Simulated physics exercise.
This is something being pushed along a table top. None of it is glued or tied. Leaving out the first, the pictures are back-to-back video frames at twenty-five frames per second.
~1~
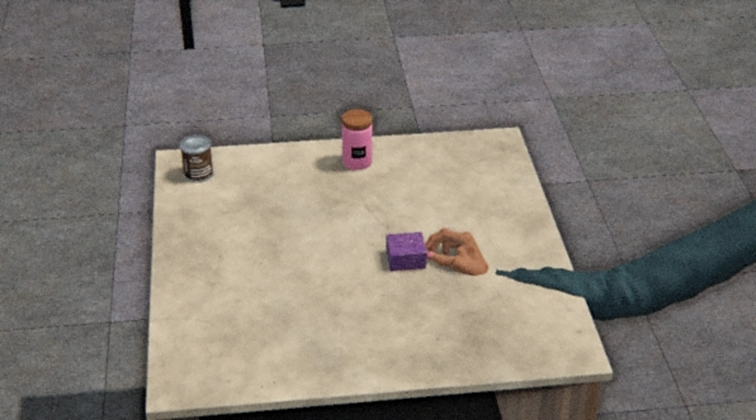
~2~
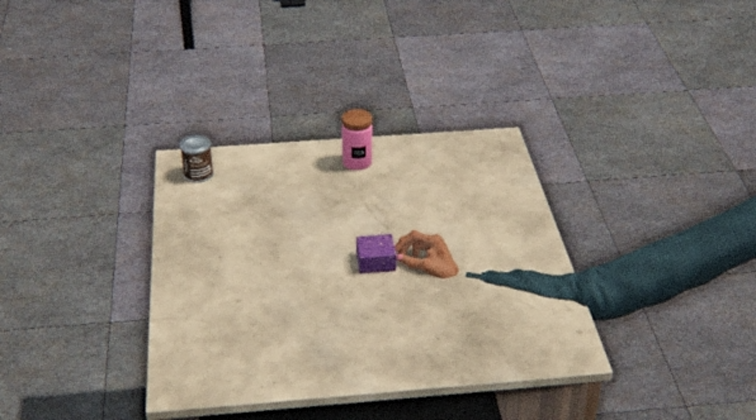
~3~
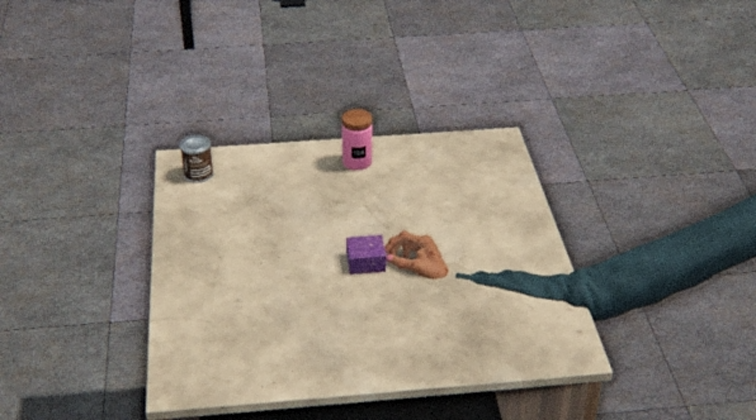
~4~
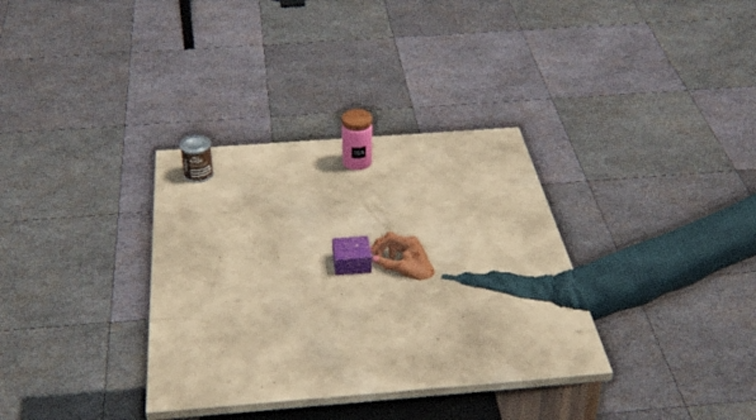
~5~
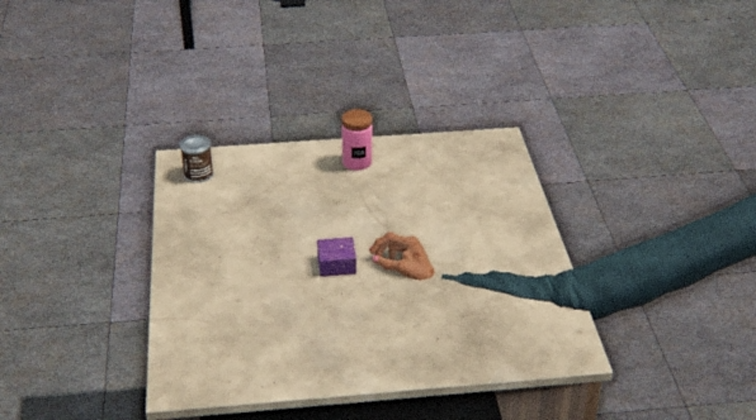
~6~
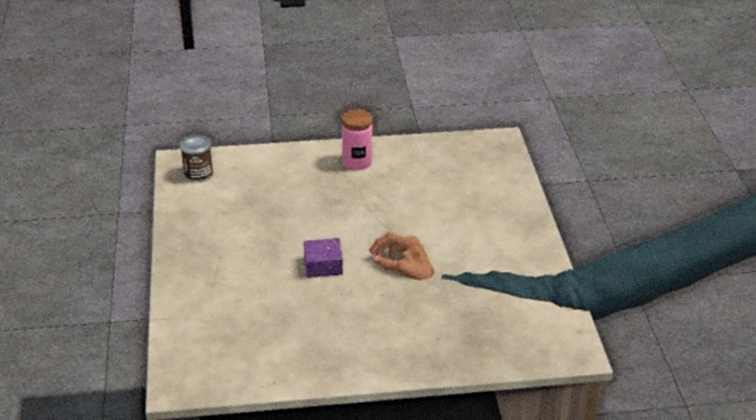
A purple block was pushed left across a pale table top by a hand, then slid a little farther left as the hand stayed behind, while a pink jar and a can stood still.
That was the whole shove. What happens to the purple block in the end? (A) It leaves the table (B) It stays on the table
B, it stays on the table.
Then, 0.10 s past the last view, purple block displaced about its own width near (297, 260).
Then, 0.20 s past the last view, purple block displaced well along near (282, 261).
Finally, moved from the start, purple block. Final places as the last picture's camera would see them, purple block near (278, 261).
